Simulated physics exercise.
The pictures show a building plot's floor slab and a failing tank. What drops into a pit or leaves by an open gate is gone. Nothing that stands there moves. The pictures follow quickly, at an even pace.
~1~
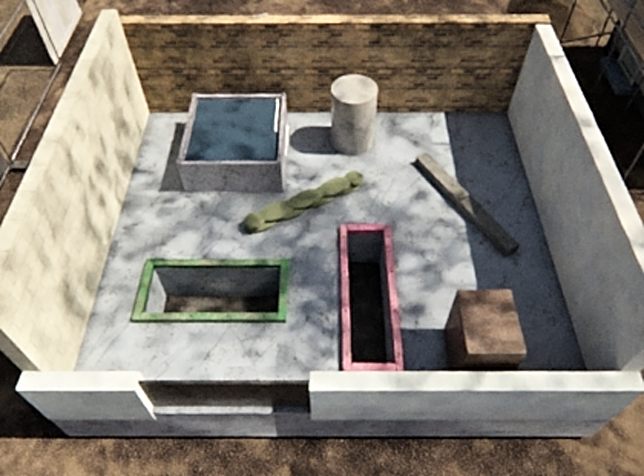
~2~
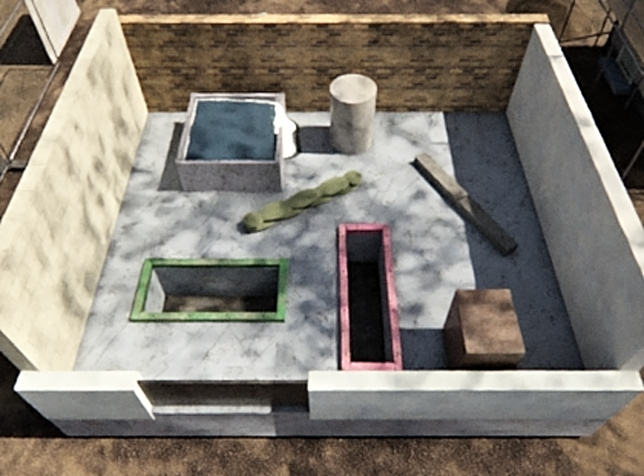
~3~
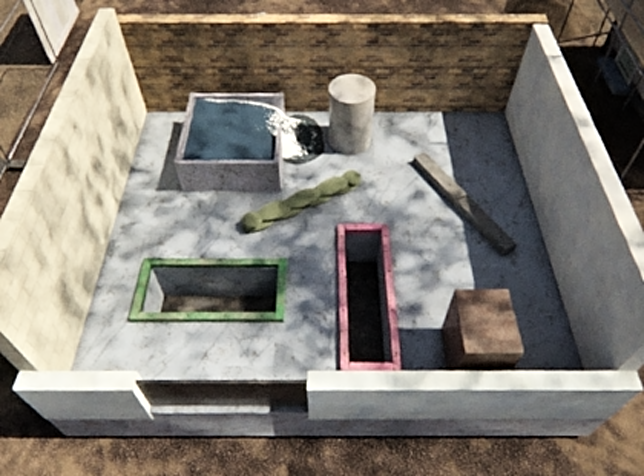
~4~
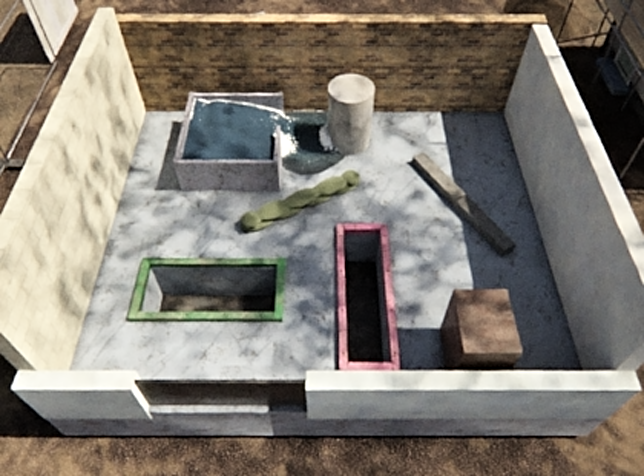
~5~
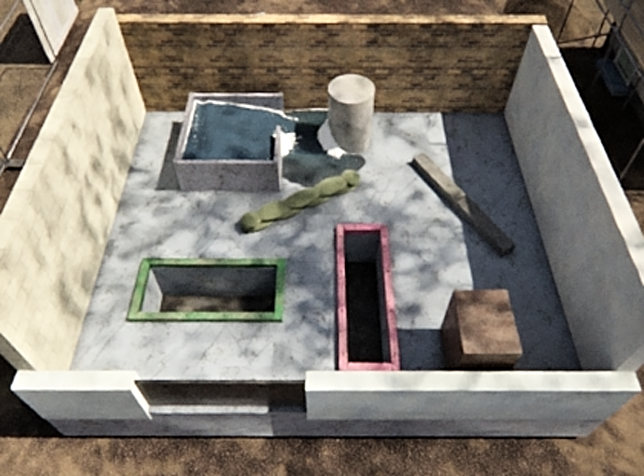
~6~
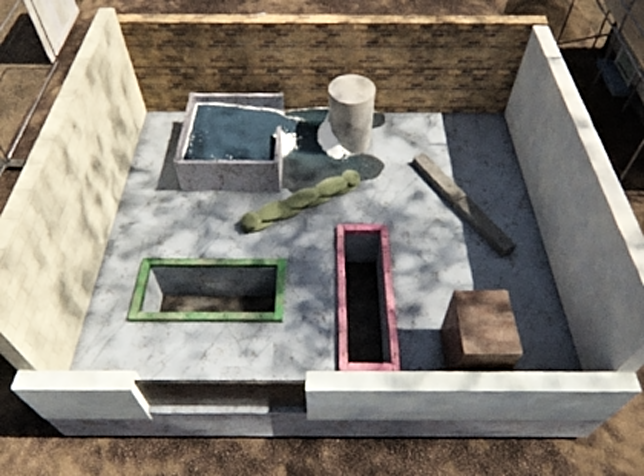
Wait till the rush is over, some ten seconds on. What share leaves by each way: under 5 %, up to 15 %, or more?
In the end: The gate takes under 5 %; the green pit takes under 5 %; the pink pit takes under 5 %.
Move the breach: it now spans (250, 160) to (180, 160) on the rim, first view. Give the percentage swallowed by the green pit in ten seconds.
Per cent: Green 40.
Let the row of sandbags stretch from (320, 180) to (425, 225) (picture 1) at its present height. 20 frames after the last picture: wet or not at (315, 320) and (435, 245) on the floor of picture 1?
In that order: Free of water, covered.
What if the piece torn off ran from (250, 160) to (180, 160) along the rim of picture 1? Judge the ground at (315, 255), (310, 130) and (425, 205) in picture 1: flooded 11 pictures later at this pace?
One after the other: Under water, not flooded, not flooded.
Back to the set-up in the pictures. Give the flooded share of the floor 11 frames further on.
Near 30 in a hundred.
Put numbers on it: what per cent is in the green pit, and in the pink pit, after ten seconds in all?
Roughly 0 per cent, then 0 per cent.
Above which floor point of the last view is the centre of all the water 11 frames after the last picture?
At about (300, 149).
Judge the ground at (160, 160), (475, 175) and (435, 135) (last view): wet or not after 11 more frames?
One after the other: No water, covered, awash.
A moment on, water covers 15 % of the floor; the gate 0 %, the green pit 0 %, the pink pit 0 %.
Next, water covers 30 % of the floor; the gate 0 %, the green pit 0 %, the pink pit 0 %.
Then, water covers 45 % of the floor; the gate 0 %, the green pit 0 %, the pink pit 0 %.
Later, water covers 65 % of the floor; the gate 0 %, the green pit 0 %, the pink pit 0 %.
In the end, water covers 80 % of the floor; the gate 0 %, the green pit 0 %, the pink pit 0 %.
